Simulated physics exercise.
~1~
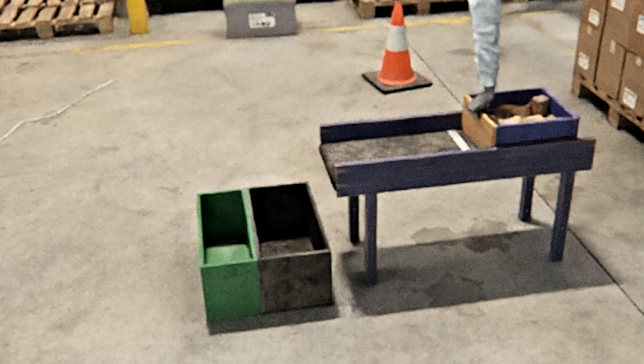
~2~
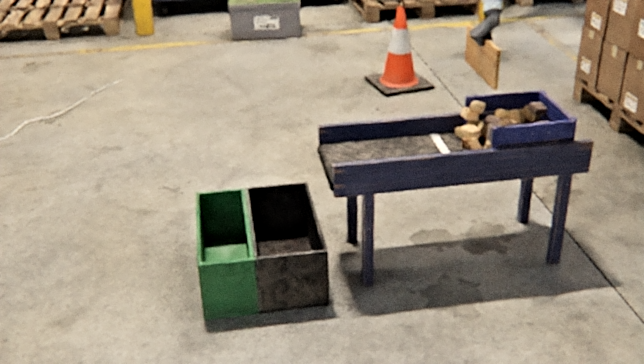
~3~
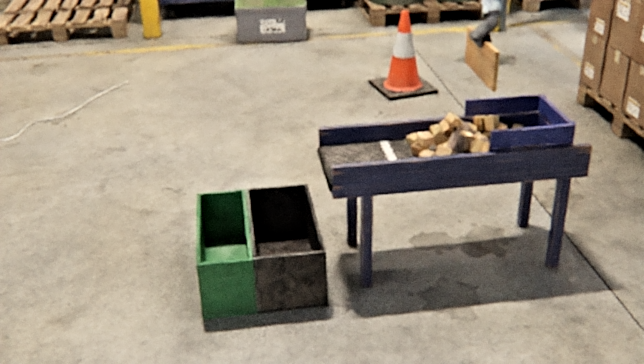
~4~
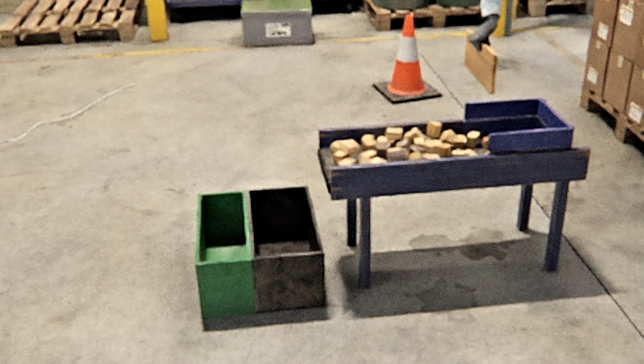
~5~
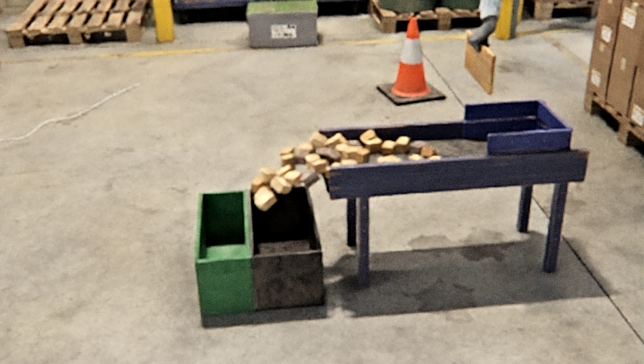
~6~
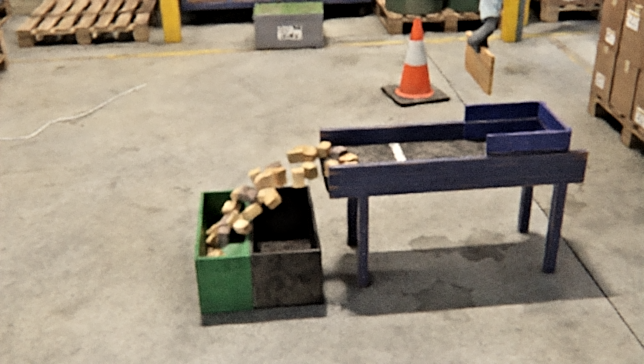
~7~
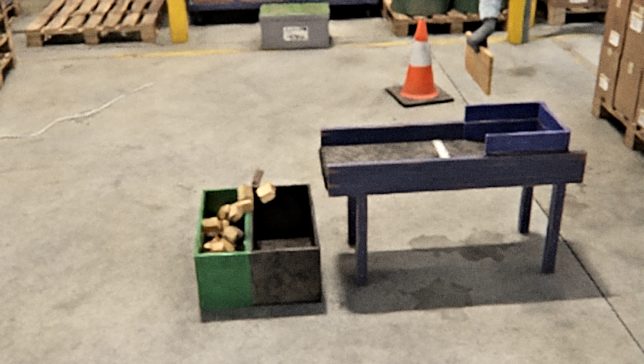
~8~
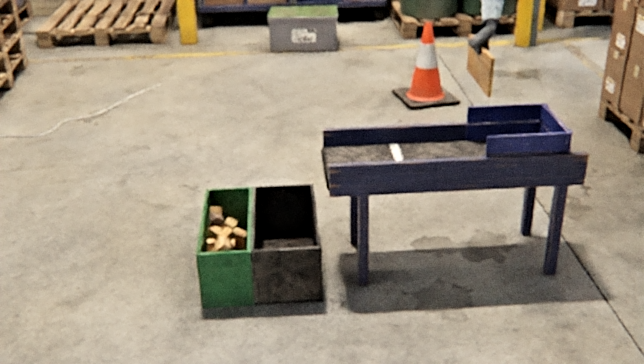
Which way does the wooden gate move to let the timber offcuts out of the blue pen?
The gate moves up, lifted clear of the pen by the arm.
